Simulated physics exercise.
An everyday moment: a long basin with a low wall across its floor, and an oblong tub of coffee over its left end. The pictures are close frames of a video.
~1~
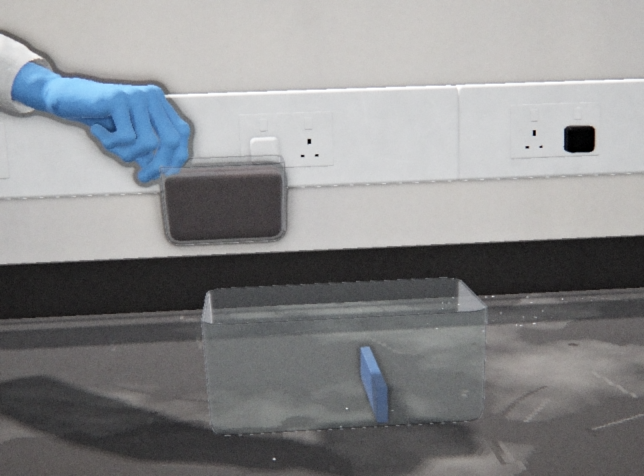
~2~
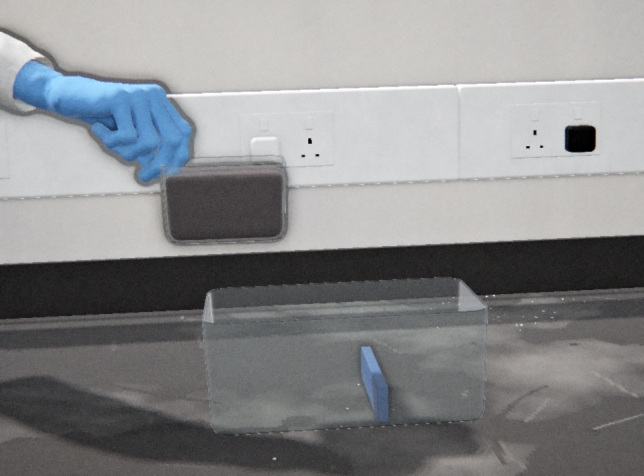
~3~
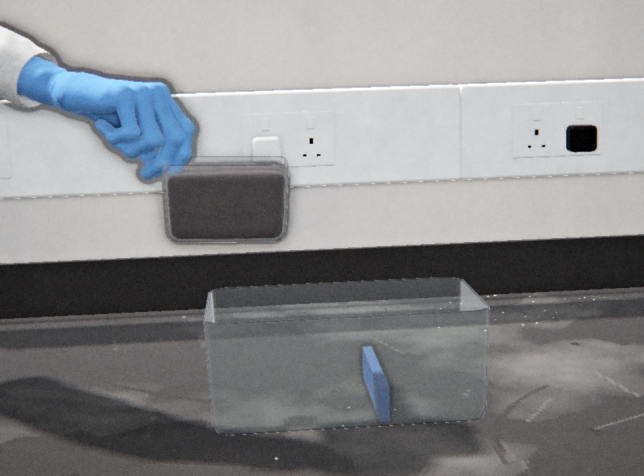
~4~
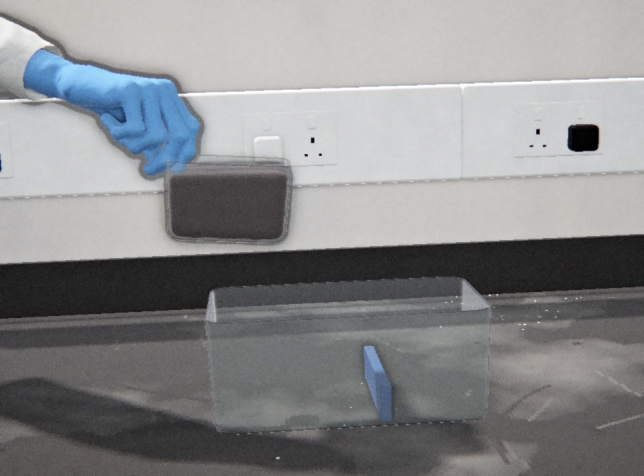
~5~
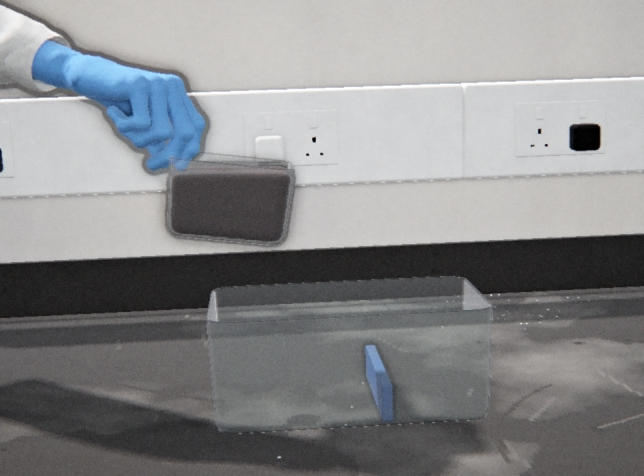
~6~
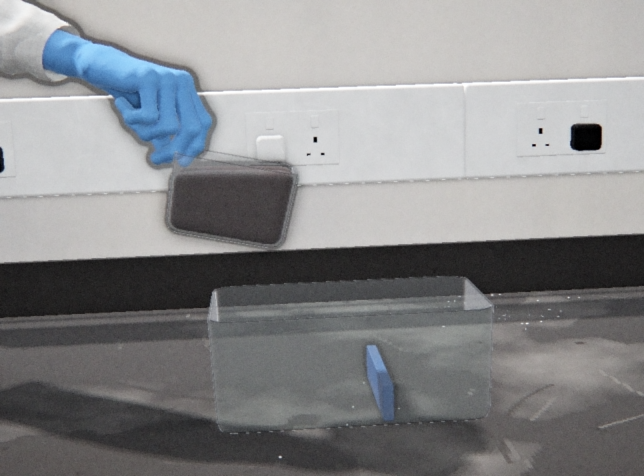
In this clip, a blue-gloved hand holds an oblong tub of dark liquid above the left end of a clear basin with a low blue wall inside, then gradually tilts the tub slightly to the right.
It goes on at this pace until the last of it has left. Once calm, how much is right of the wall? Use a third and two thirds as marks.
In the end less than a third is right of the wall.
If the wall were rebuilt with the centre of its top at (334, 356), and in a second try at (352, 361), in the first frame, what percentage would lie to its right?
About 70 and 55 per cent.
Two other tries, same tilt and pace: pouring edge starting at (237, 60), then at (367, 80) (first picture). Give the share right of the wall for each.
About 10 and 75 per cent.
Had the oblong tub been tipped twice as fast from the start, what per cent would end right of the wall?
Roughly 15 in a hundred.
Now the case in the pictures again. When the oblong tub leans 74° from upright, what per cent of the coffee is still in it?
Close to 50 per cent.
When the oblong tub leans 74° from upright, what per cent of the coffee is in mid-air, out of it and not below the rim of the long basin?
Close to 30 per cent.
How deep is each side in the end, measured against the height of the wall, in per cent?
Near 50 on the left, 30 on the right.
A moment on, the oblong tub is tipped part way and 49 per cent is still to pour, 16 is left of the wall and 4 right of it.
Next, the oblong tub is tipped right over and 6 per cent is still to pour, 65 is left of the wall and 24 right of it.
Then the oblong tub is tipped right over and 0 per cent is still to pour, 74 is left of the wall and 25 right of it.
Later the oblong tub is tipped right over and 0 per cent is still to pour, 74 is left of the wall and 25 right of it.
Finally, 74 per cent lies left of the wall, 25 right of it and 1 outside.
